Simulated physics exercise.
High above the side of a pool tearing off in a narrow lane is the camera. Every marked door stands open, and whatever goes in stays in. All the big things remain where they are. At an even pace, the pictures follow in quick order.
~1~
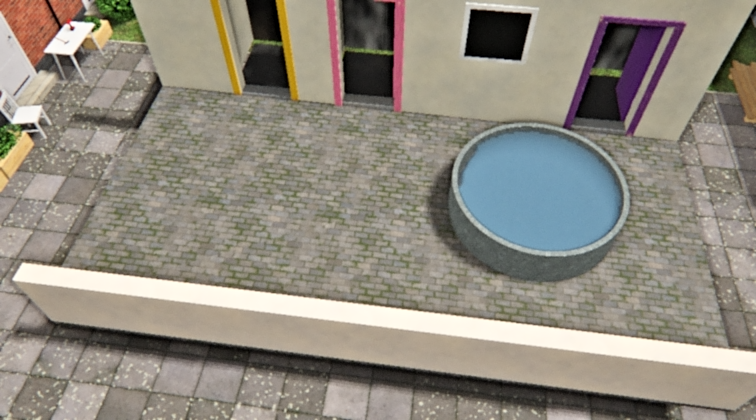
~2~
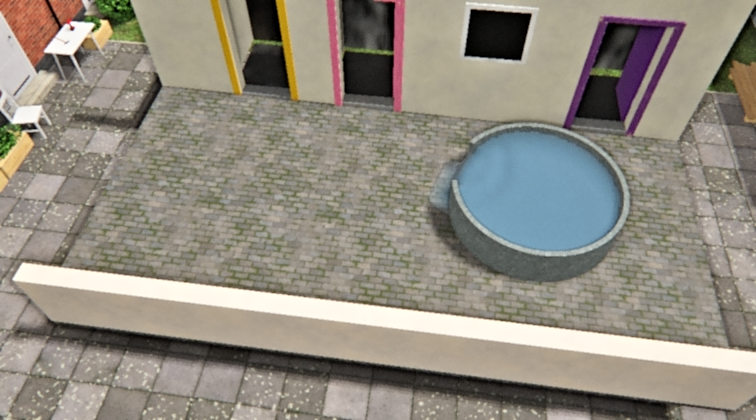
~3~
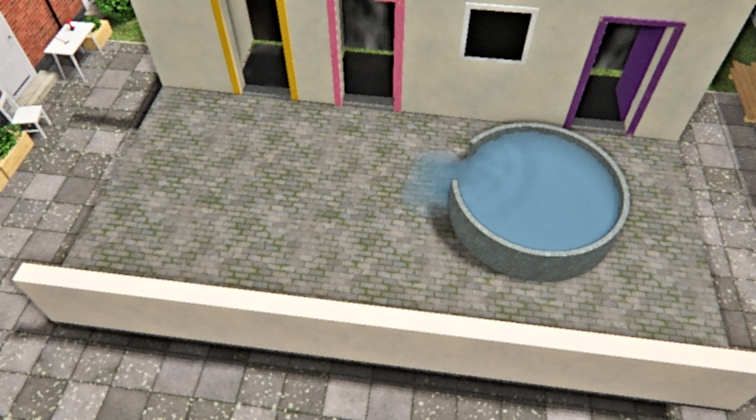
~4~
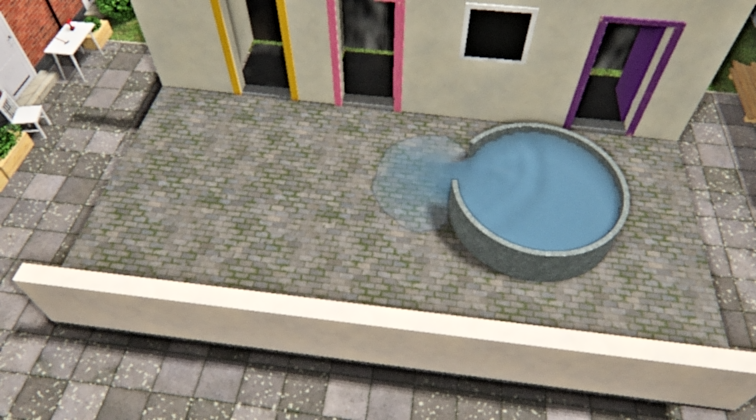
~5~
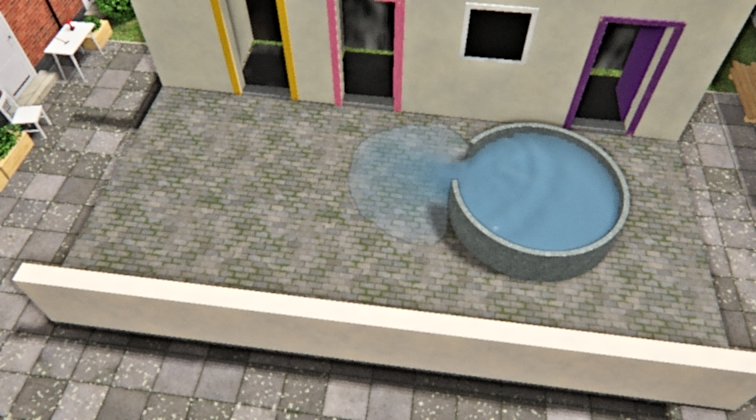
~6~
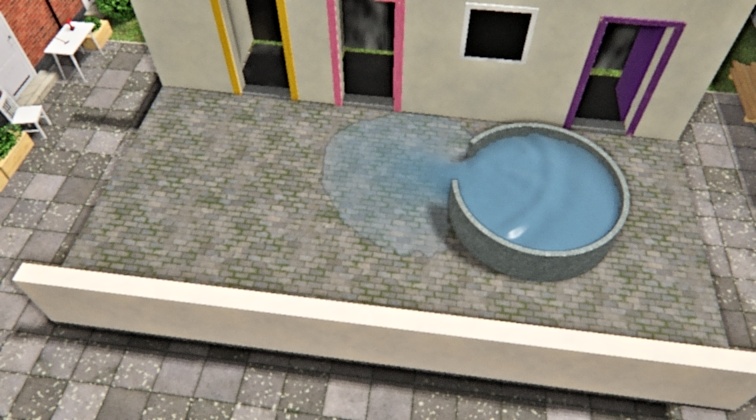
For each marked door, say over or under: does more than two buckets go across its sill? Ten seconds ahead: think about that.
At the end, the pink door is going to be over the line. The yellow door is going to be over the line. The purple door is going to be at or under the line.
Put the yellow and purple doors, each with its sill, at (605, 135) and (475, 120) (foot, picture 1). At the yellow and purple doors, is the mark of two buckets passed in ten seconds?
Yellow door falls short, purple door falls short.
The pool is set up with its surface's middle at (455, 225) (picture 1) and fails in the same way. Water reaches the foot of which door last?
Bringing up the rear is the purple one.
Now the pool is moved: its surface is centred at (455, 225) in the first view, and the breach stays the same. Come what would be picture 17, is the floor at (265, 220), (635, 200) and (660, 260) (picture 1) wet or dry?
Point by point: Swamped; still bare; still bare.
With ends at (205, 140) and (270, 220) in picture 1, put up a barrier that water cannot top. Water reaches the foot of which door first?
My answer: The pink door.
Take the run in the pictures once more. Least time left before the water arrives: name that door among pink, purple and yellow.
I'd say the one in pink.
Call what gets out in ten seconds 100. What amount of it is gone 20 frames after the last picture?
Approximately 25 %.
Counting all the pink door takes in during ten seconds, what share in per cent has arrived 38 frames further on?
Around 90 %.
A moment on, water covers 25 % of the floor; the pink door under two buckets in, the yellow door wet at the sill, nothing in, the purple door not reached.
Next, water covers 45 % of the floor; the pink door over two buckets in, the yellow door under two buckets in, the purple door not reached.
Then, water covers 60 % of the floor; the pink door over two buckets in, the yellow door under two buckets in, the purple door not reached.
Later, water covers 65 % of the floor; the pink door far over two buckets in, the yellow door over two buckets in, the purple door wet at the sill, nothing in.
In the end, water covers 70 % of the floor; the pink door far over two buckets in, the yellow door over two buckets in, the purple door wet at the sill, nothing in.
